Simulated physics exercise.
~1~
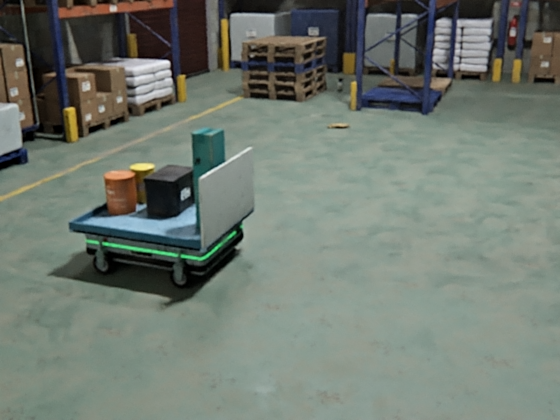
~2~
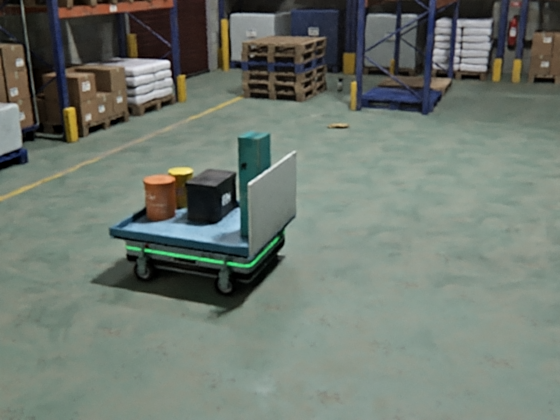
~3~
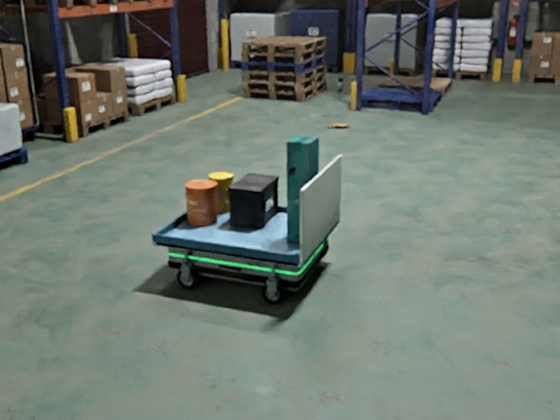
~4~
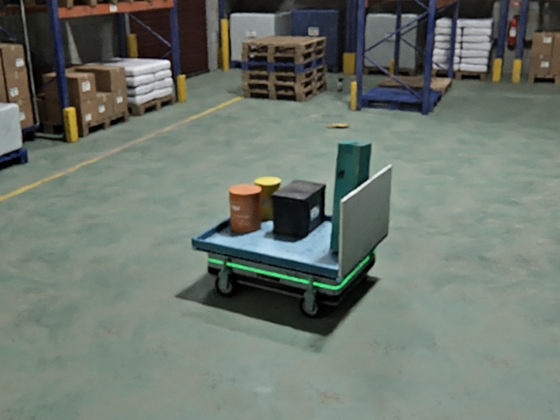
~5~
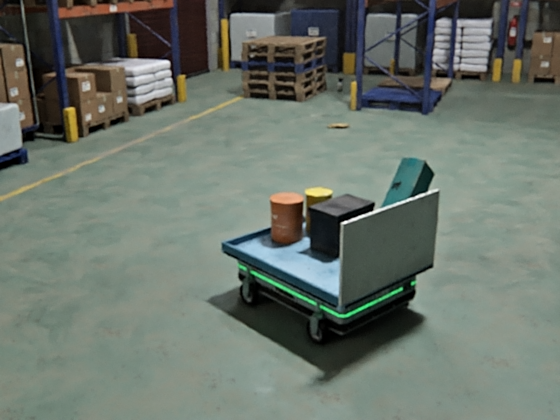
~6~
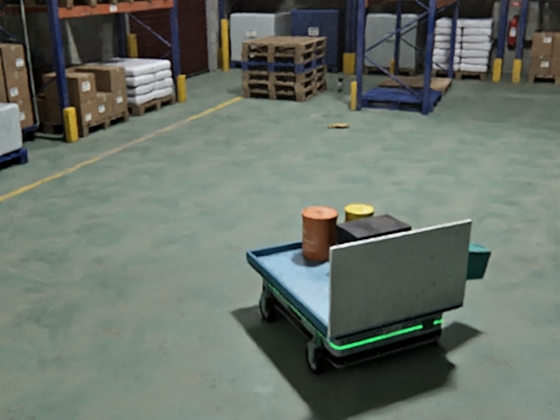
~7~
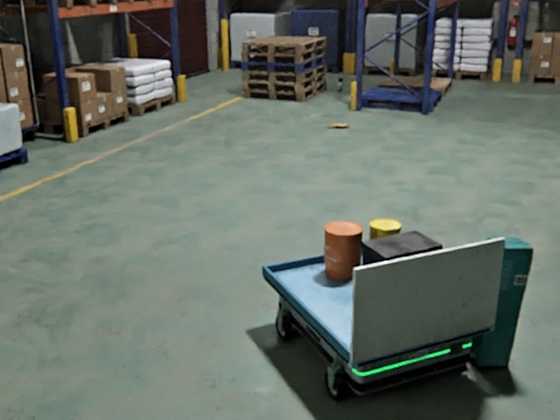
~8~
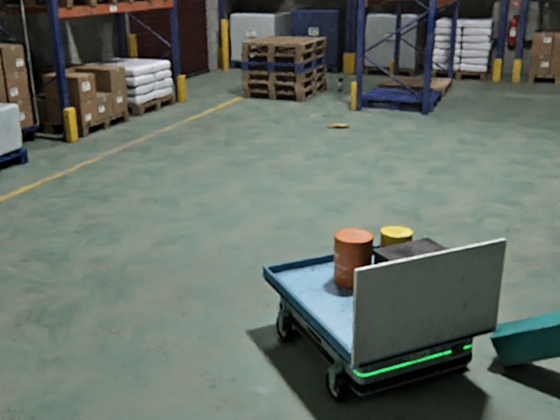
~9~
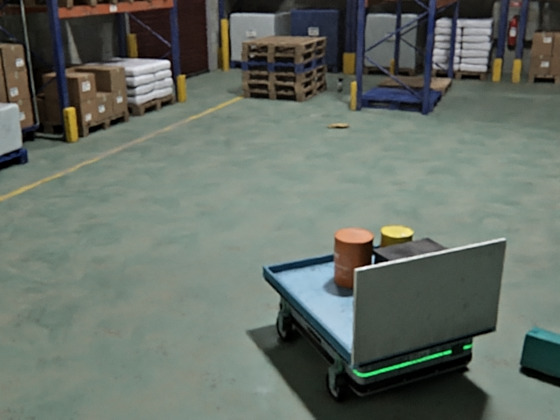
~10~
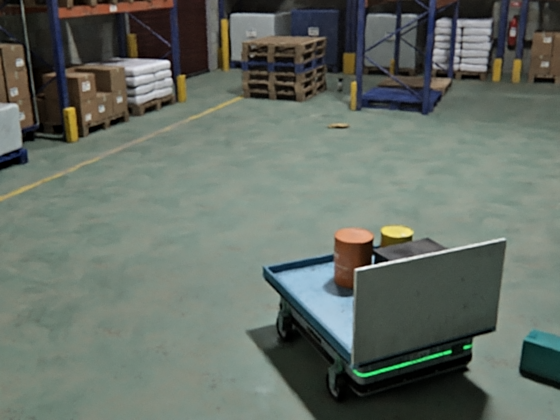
A tall turquoise box tipped off a delivery robot's cart and landed on its side on the warehouse floor as the cart rolled right, turned toward the camera and stopped, leaving the orange pail, yellow canister and black tote still aboard.
